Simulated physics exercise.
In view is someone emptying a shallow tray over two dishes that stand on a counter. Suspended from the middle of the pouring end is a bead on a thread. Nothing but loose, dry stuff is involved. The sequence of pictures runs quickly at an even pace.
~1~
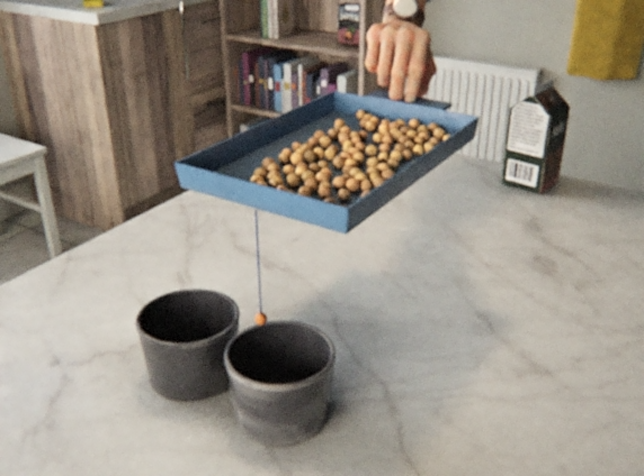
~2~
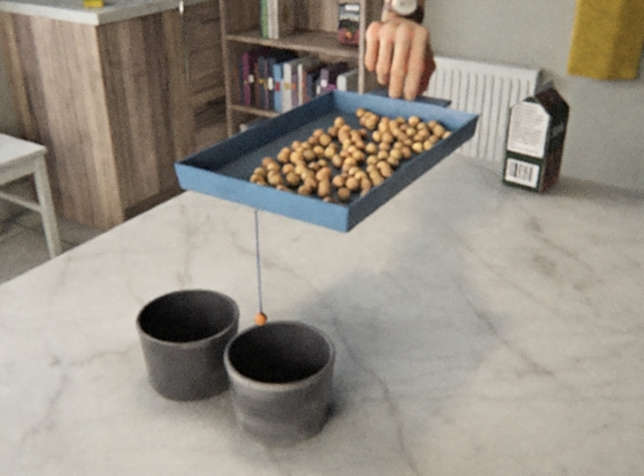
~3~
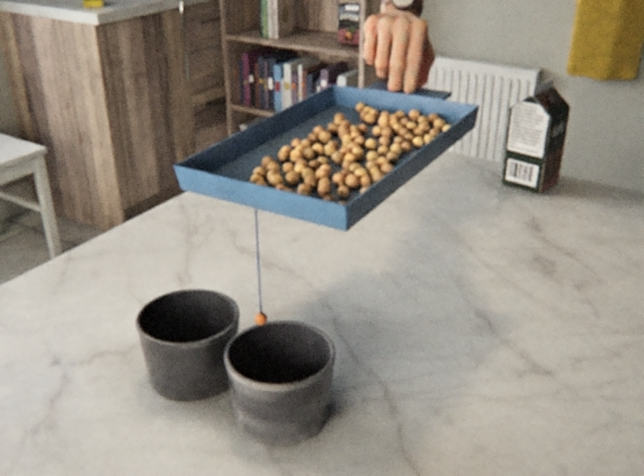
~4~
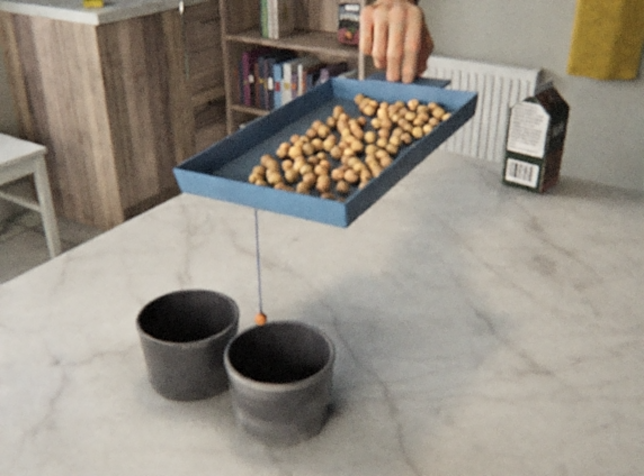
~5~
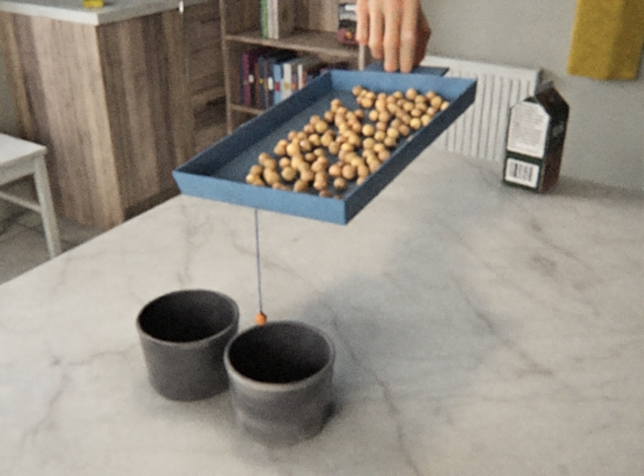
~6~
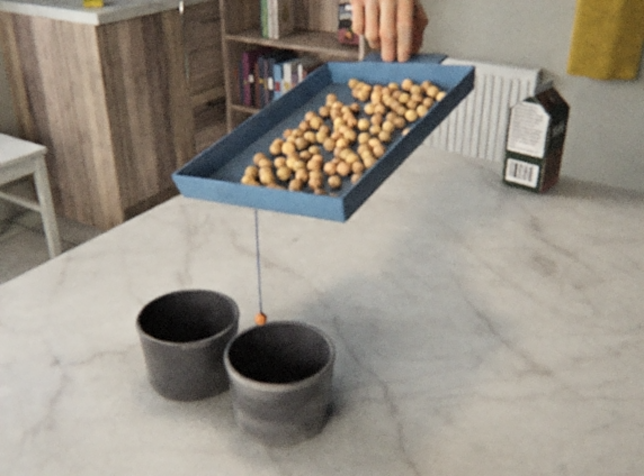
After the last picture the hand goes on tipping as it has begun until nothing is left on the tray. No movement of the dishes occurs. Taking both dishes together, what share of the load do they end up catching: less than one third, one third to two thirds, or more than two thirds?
They catch more than two thirds.
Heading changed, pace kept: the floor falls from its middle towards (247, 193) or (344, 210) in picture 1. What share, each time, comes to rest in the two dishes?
I'd expect around 50 in a hundred first and around 20 in a hundred second.
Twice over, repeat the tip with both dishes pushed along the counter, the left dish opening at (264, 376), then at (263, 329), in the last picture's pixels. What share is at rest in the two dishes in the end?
0, then 0 %.
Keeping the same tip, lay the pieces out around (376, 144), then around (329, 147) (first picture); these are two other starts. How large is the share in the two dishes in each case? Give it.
Roughly 90 and 100 percent, in that order.
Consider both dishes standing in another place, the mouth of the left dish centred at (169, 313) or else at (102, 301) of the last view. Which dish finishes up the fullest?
First place: The left-hand one. Second place: The right-hand one.
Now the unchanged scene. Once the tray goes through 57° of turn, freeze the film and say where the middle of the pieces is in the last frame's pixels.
In the last view, the load is centred near (239, 147).
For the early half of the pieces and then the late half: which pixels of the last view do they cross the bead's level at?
The first part passes (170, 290); everything after passes (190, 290).
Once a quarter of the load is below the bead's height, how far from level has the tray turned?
Somewhere near 85°.
Shortly afterwards, tray tipped steeply; all but a few on the tray; only a few in the left dish.
Next, tray tipped right over; near a quarter on the tray; near two thirds in the left dish; a little outside both; a little in the air.
Some moments later, tray tipped past a quarter turn; all but a few in the left dish; a little outside both.
In the end, tray tipped past a quarter turn; none at all in the right dish; all but a few in the left dish; a little outside both.
